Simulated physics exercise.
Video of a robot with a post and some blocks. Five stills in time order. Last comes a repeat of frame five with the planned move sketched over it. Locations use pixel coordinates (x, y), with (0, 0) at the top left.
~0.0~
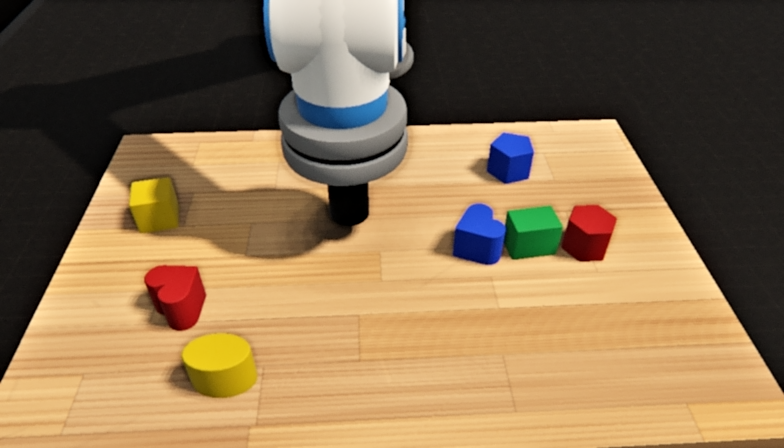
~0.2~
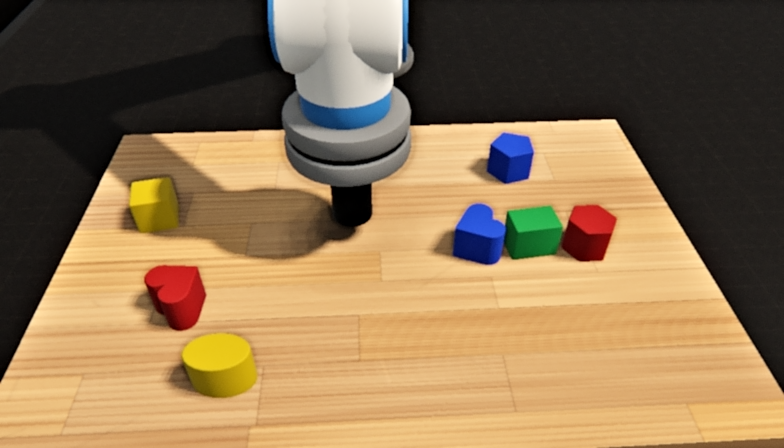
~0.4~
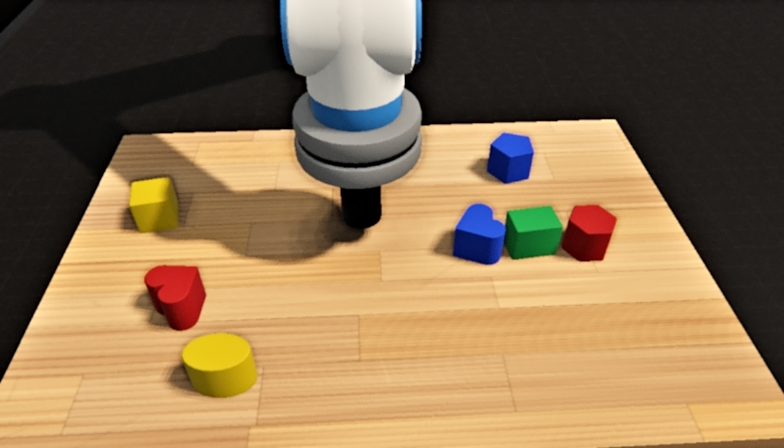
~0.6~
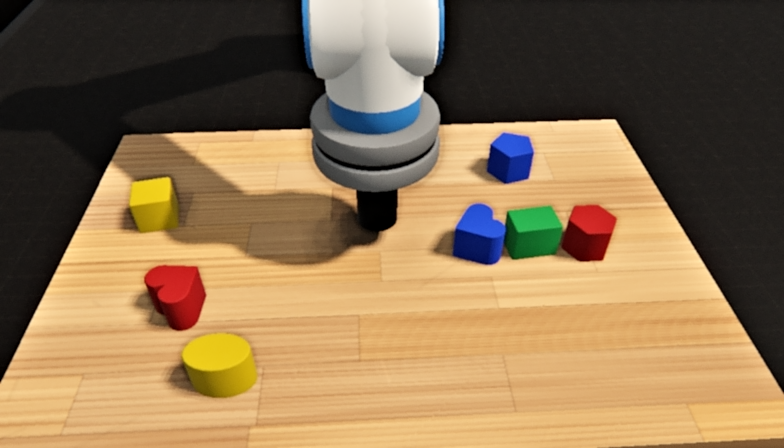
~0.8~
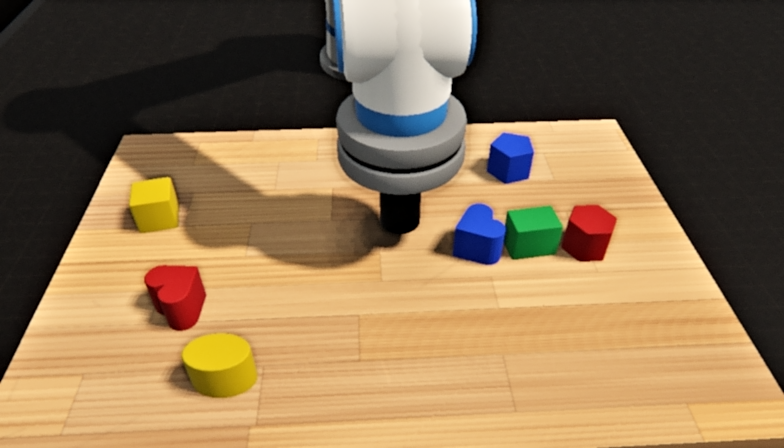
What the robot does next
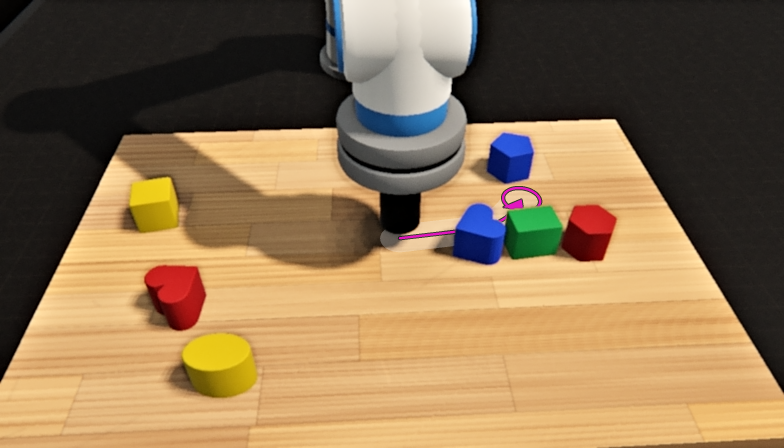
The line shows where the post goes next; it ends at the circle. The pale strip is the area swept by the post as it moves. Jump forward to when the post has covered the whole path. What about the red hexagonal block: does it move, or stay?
By the last moment, the red hexagonal block will still be in its place.
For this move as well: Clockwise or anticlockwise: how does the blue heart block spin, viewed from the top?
Answer: Clockwise.
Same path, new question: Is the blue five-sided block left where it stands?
My answer is yes.
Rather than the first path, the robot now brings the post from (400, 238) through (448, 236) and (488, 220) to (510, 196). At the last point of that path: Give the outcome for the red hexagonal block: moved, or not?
It is still on its spot.
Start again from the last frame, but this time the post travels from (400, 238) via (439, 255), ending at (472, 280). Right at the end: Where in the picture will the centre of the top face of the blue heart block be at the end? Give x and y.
Its top middle is near (503, 232).
The drawn path runs from (400, 238) through (449, 232) and (496, 223) to (522, 200).
The first path, step by step. One third of the way, post at (452, 215); blue heart block at (486, 221).
Two thirds of the way, post at (499, 206); blue heart block at (501, 226), turned 35° clockwise; green oblong at (546, 219).
At the end, post at (525, 183); blue heart block at (501, 226), turned 35° clockwise; blue five-sided block not moved; green oblong at (546, 219); red hexagonal block not moved.
